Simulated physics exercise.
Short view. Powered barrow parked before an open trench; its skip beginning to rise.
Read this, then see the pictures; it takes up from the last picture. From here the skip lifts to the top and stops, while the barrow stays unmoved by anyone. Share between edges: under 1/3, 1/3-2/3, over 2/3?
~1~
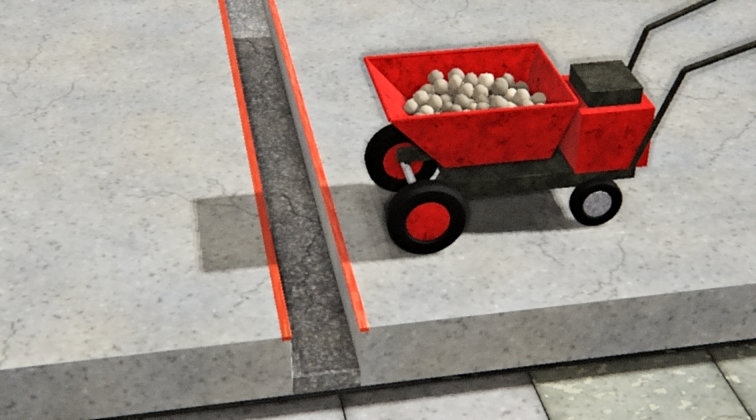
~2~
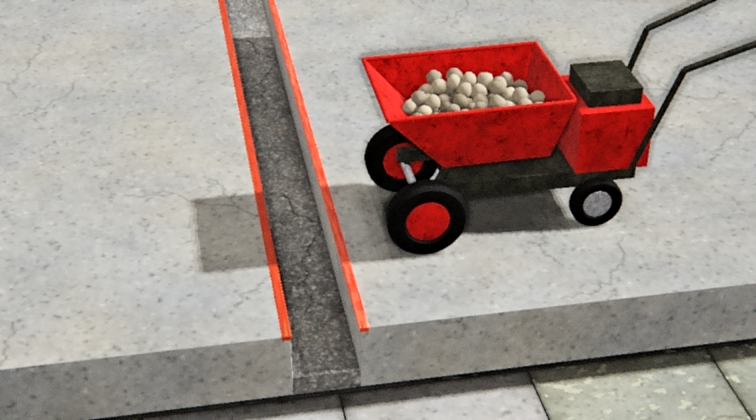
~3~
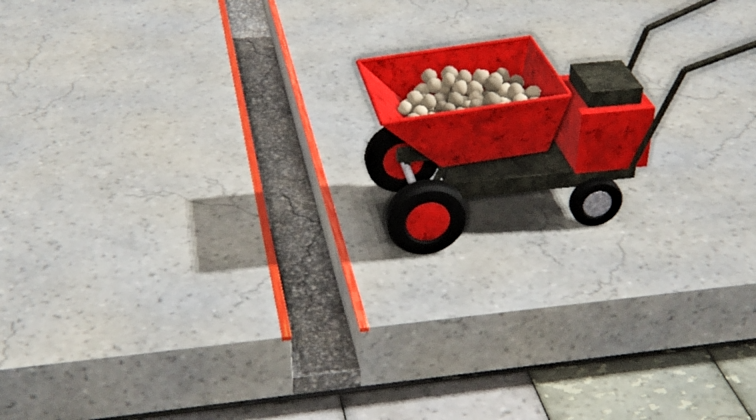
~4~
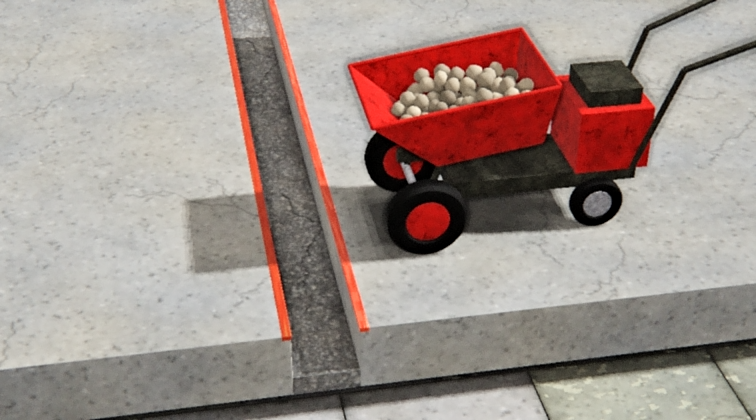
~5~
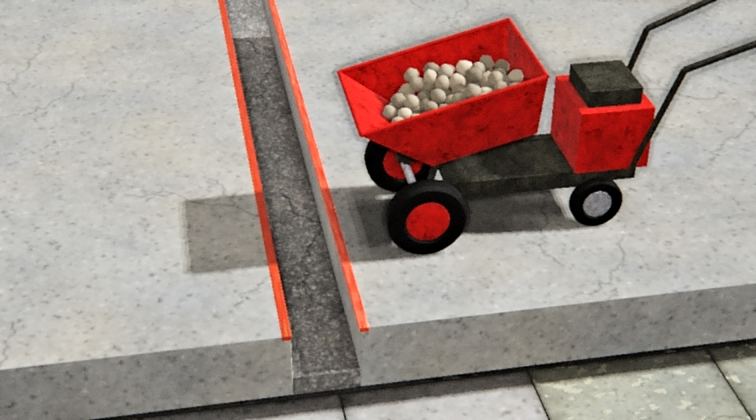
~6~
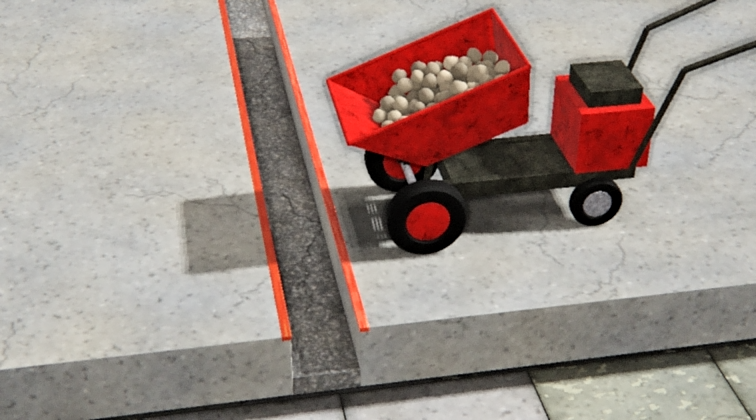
Trench gets a third to two thirds.
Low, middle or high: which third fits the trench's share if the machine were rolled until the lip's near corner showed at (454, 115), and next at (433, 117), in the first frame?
Beyond two thirds; beyond two thirds.
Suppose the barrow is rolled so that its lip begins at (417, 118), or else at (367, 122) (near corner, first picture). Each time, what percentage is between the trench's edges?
90 % and 0 %.
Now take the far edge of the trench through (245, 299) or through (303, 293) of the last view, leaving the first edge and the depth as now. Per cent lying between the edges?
Lab note: Case 1 around 100 %, case 2 0 %.
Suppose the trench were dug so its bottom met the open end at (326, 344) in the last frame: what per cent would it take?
20 per cent, roughly.
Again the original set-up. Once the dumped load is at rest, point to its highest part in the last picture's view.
Once it settles, the peak is close to (241, 207) in the last picture.
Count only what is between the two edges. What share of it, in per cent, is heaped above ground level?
Estimate: Around 0 %.
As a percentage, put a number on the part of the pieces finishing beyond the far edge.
That share comes out near 45 in a hundred.
Shortly afterwards, skip tipped steeply; the whole lot in the skip.
Next, skip tipped right over; near two thirds in the skip; a little in or heaped over the trench; near a quarter beyond it; only a few falling.
Some moments later, skip tipped right over; a little in the skip; near half in or heaped over the trench; near half beyond it.
In the end, skip tipped right over; near half in or heaped over the trench; near half beyond it.
